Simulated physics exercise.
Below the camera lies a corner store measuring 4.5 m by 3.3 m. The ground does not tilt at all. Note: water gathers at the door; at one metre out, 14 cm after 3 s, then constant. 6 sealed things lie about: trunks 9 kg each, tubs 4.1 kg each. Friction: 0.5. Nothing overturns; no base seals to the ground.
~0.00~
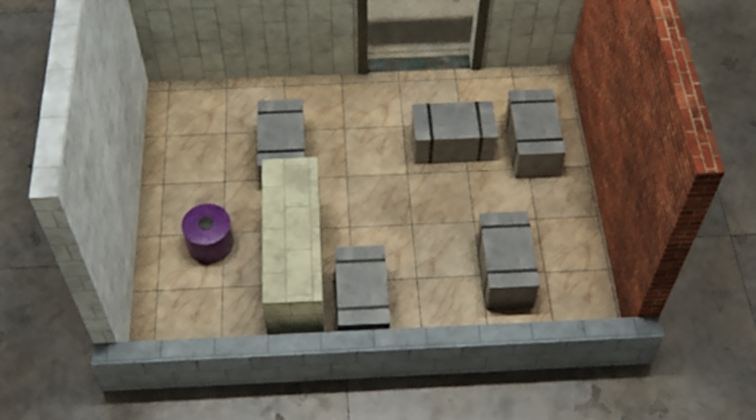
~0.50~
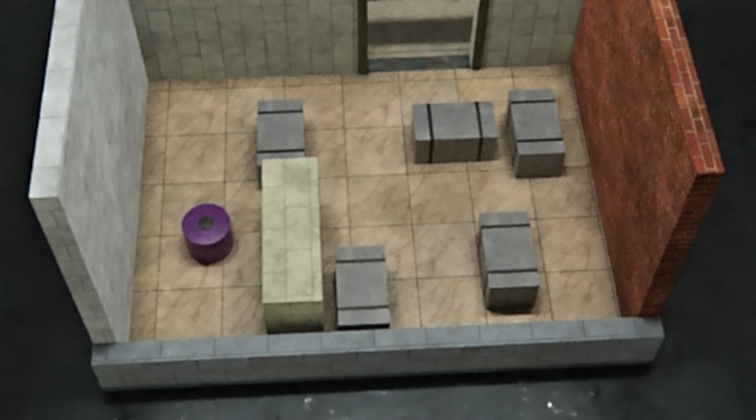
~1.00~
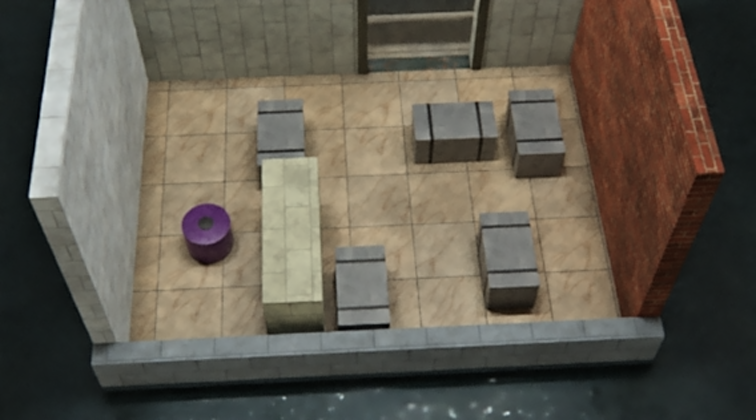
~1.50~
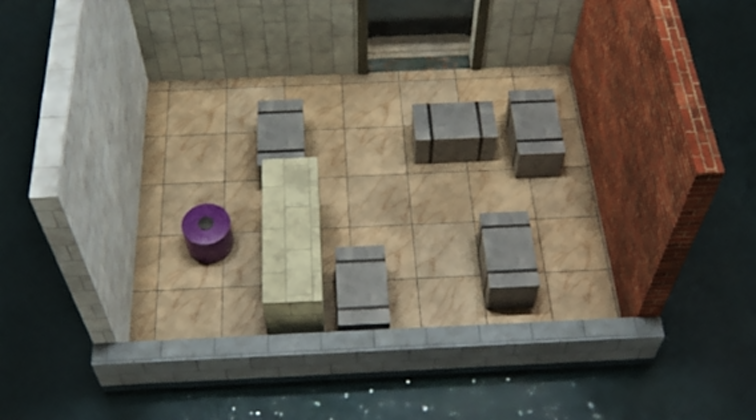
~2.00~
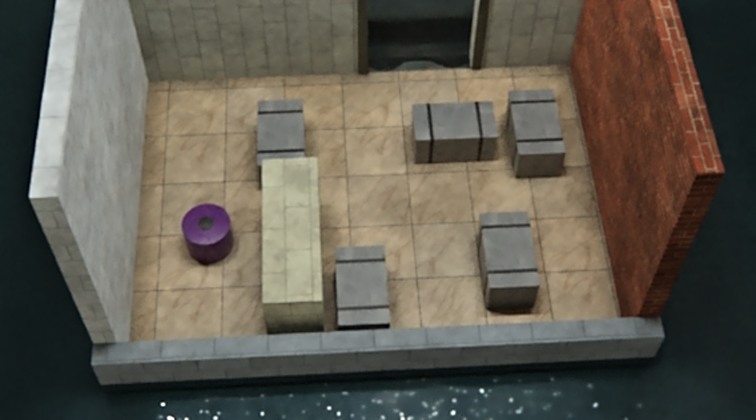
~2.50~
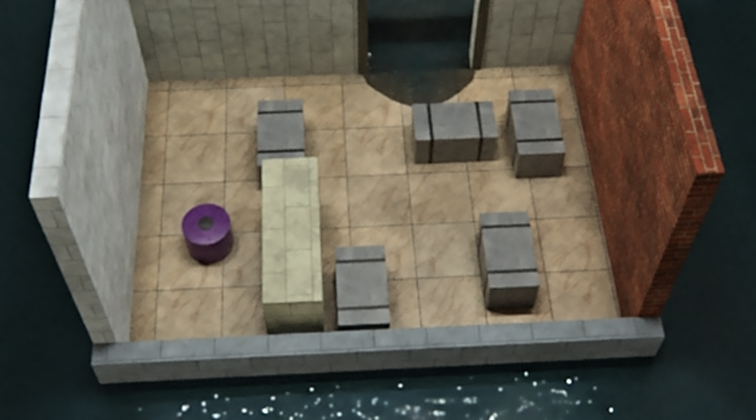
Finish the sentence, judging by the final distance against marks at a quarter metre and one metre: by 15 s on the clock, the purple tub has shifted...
It has shifted from a quarter metre to one metre.
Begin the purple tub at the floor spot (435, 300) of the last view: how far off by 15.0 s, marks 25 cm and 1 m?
So it budges only slightly.
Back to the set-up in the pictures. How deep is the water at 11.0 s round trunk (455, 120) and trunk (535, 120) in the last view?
Depth approx. 10 cm / 5 cm.
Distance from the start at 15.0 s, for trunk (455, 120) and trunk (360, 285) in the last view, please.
200 cm and 20 cm respectively.
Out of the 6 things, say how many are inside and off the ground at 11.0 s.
Tally: 4 of them.
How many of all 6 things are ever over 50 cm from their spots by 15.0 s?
That makes 4.
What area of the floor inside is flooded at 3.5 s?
Somewhere about 2.0 m2, give or take.
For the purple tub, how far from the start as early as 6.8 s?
Some 0 cm from the start.
After 3.5 s the purple tub is near (206, 224), 0.0 m from its start, aground; 0 afloat.
After 6.8 s the purple tub is near (206, 224), 0.0 m from its start, aground; 3 afloat.
After 11.0 s the purple tub is near (206, 224), 0.0 m from its start, aground; 4 afloat.
After 15.0 s the purple tub is near (241, 255), 0.5 m from its start, afloat; 6 afloat.
